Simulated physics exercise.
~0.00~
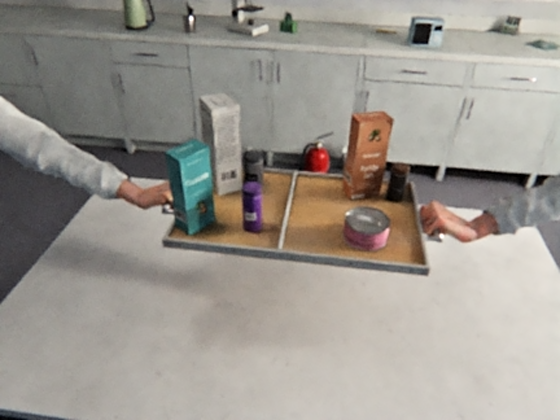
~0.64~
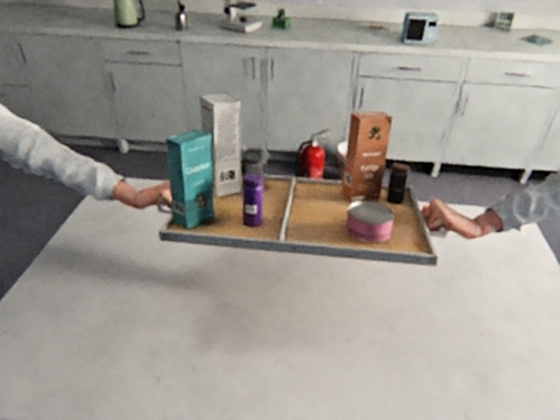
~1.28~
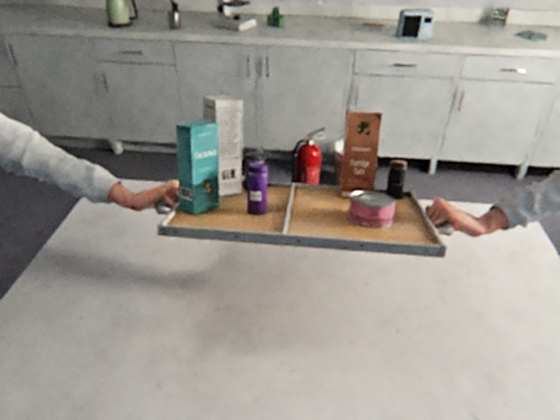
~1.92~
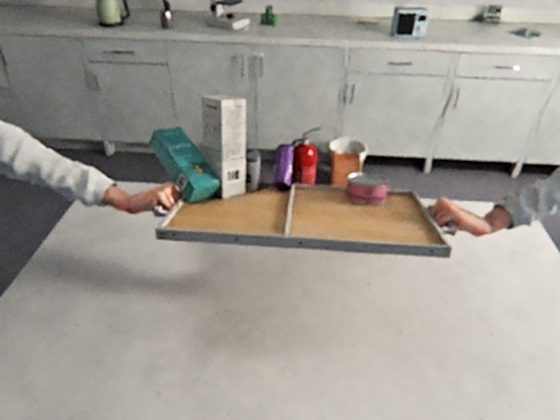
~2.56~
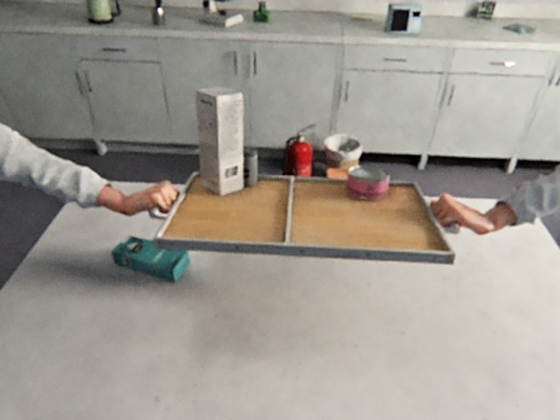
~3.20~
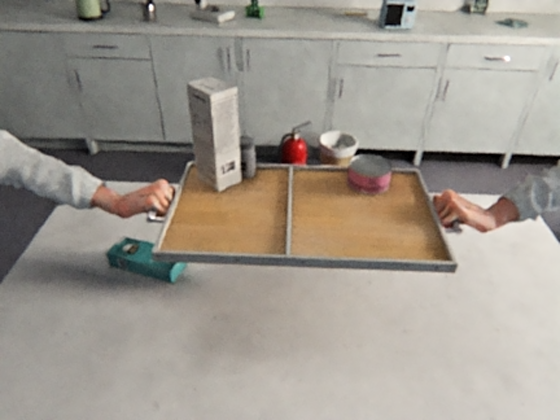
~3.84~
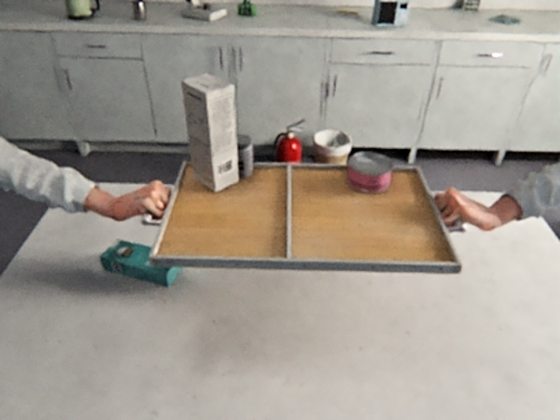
In a lab, two hands tilt a tray and four of seven items fall off.
